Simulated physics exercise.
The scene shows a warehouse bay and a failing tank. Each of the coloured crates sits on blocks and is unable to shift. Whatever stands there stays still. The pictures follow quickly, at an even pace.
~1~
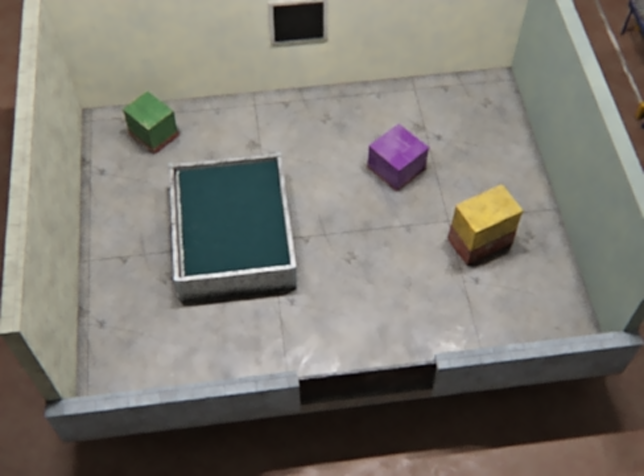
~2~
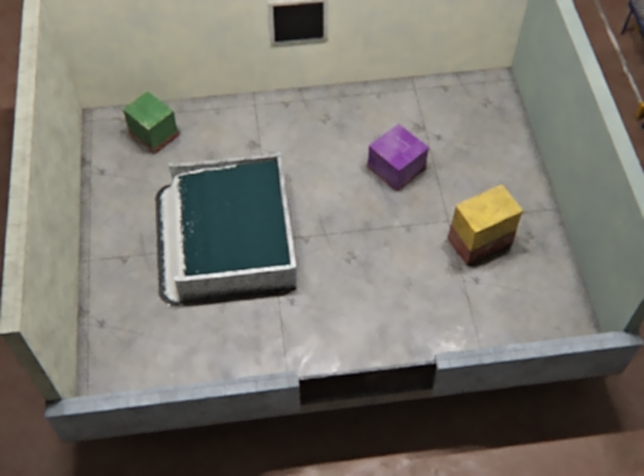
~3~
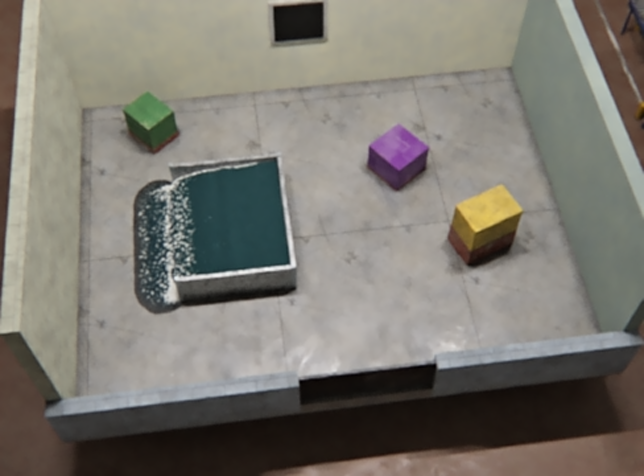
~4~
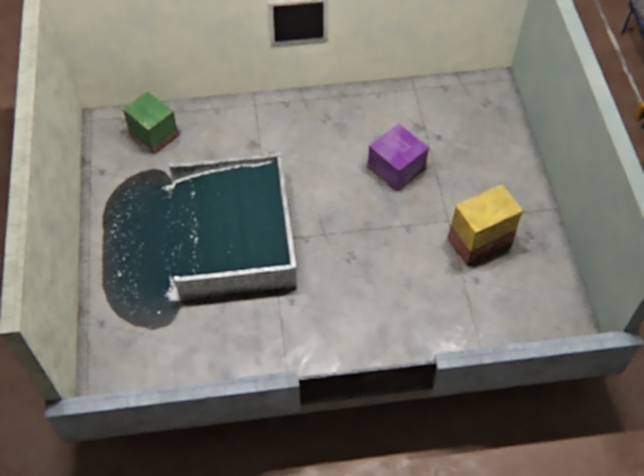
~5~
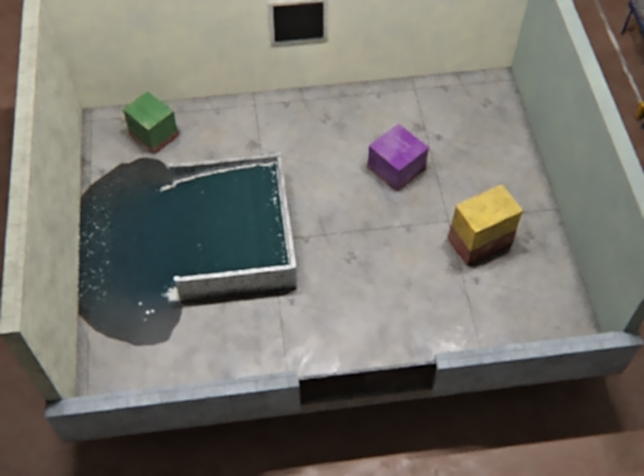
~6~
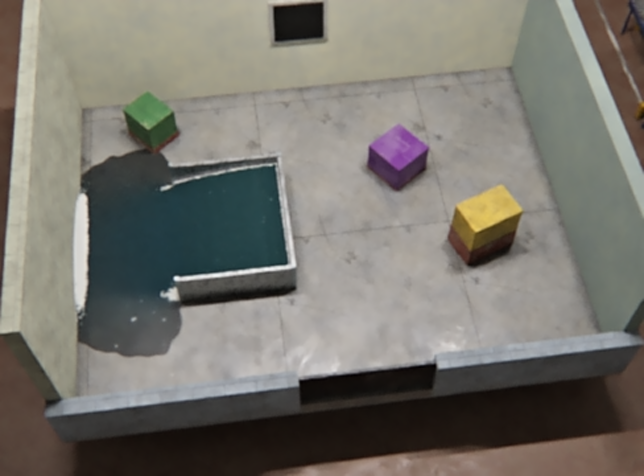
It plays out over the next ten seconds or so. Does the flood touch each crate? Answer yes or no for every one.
Green crate: Yes; purple crate: Yes; yellow crate: No.
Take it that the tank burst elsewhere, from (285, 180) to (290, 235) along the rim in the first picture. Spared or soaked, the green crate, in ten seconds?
I'd say the green crate is untouched.
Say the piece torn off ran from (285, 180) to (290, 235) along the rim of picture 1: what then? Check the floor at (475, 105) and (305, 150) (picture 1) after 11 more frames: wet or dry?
Untouched, then untouched.
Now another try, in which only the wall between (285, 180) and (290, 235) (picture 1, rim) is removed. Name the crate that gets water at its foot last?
That is the one in green.
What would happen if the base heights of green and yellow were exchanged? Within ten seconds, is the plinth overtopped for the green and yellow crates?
With the swap, green avoids the flood while yellow avoids the flood.
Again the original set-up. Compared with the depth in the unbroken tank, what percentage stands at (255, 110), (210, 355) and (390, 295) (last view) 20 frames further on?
6, 12, 0 %.
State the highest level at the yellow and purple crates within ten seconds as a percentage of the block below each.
20 and 250 per cent, roughly.
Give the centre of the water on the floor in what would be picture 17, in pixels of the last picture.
Roughly (143, 247).
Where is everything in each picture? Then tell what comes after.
In the first picture, still water in the water tank at (231, 217).
In the second picture, water pours out at (179, 235) and has run to (178, 302).
In the third picture, water pours out at (179, 236) and has run to (155, 308).
In the fourth picture, the front is at (136, 320), out from the gap at (180, 237).
In the fifth picture, water pours out at (180, 237) and has run to (113, 333).
In the sixth picture, the front is at (78, 334), out from the gap at (180, 237).
A moment on, water covers 15 % of the floor; the green crate water round its plinth, the purple crate not reached, the yellow crate not reached.
Next, water covers 20 % of the floor; the green crate water round its plinth, the purple crate not reached, the yellow crate not reached.
Then, water covers 40 % of the floor; the green crate water round its plinth, the purple crate not reached, the yellow crate not reached.
Later, water covers 85 % of the floor; the green crate water round its plinth, the purple crate water round its plinth, the yellow crate water round its plinth.
In the end, water covers 100 % of the floor; the green crate was topped, the purple crate was topped, the yellow crate stayed above the water.
